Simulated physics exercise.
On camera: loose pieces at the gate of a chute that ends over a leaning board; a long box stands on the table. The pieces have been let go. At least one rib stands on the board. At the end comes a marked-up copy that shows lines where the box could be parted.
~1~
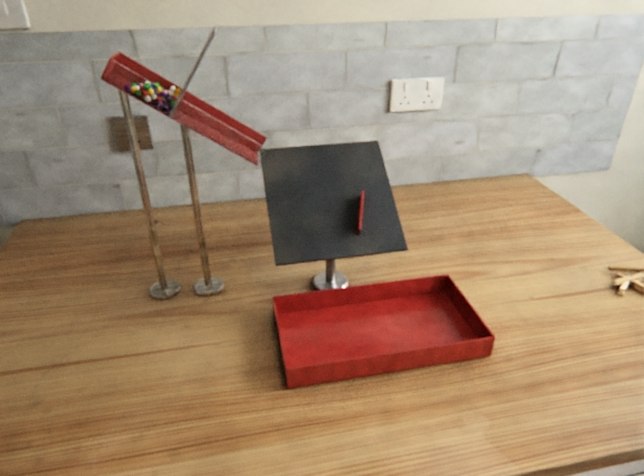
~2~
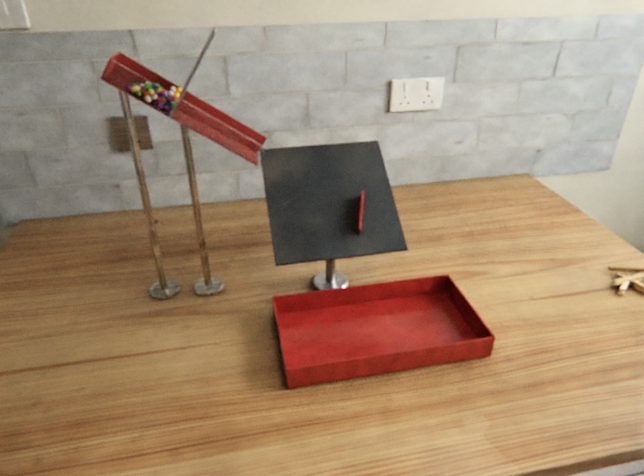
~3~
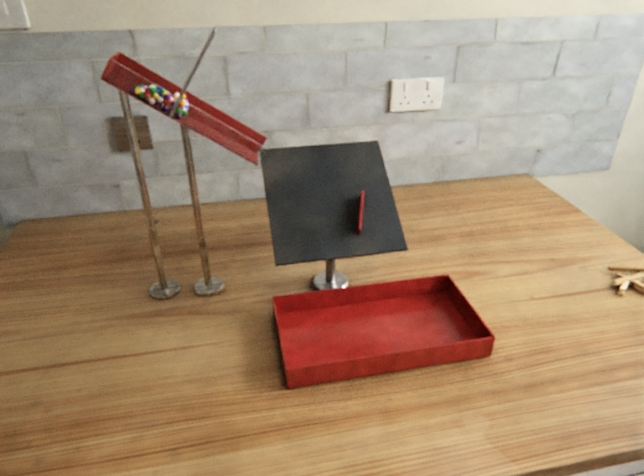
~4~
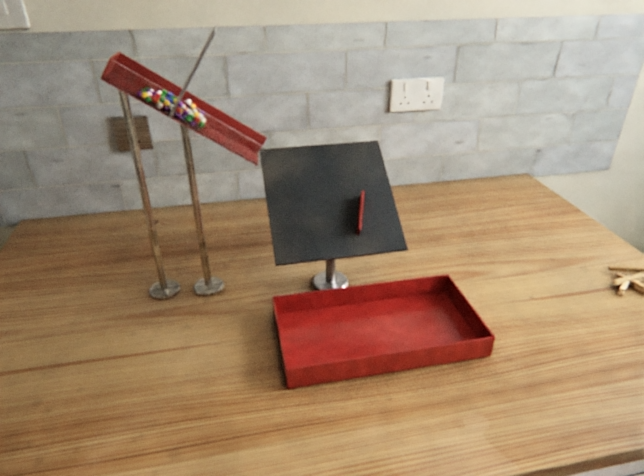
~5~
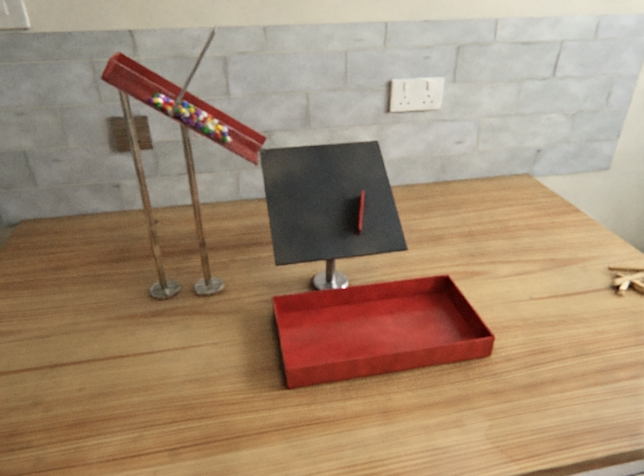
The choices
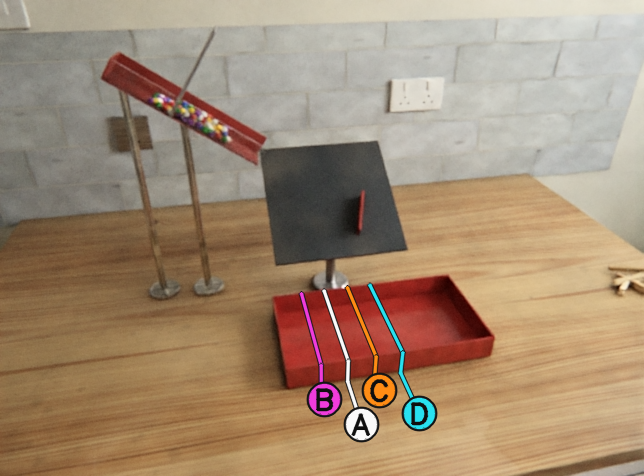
Colourful beads slide down a sloping red chute toward a tilted dark board.
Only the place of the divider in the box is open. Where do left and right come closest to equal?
C works best here.
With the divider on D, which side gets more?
Left.
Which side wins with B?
Right.
On the marked copy, line A crosses the front rim at (348, 360); line B crosses the front rim at (320, 364); line C crosses the front rim at (375, 355); line D crosses the front rim at (402, 351).
Choosing A, of what is caught, a small part on the left of the divider, most on the right.
Choosing B, of what is caught, a small part on the left of the divider, nearly all on the right.
Choosing C, of what is caught, about half on the left of the divider, about half on the right.
Choosing D, of what is caught, most on the left of the divider, a small part on the right.
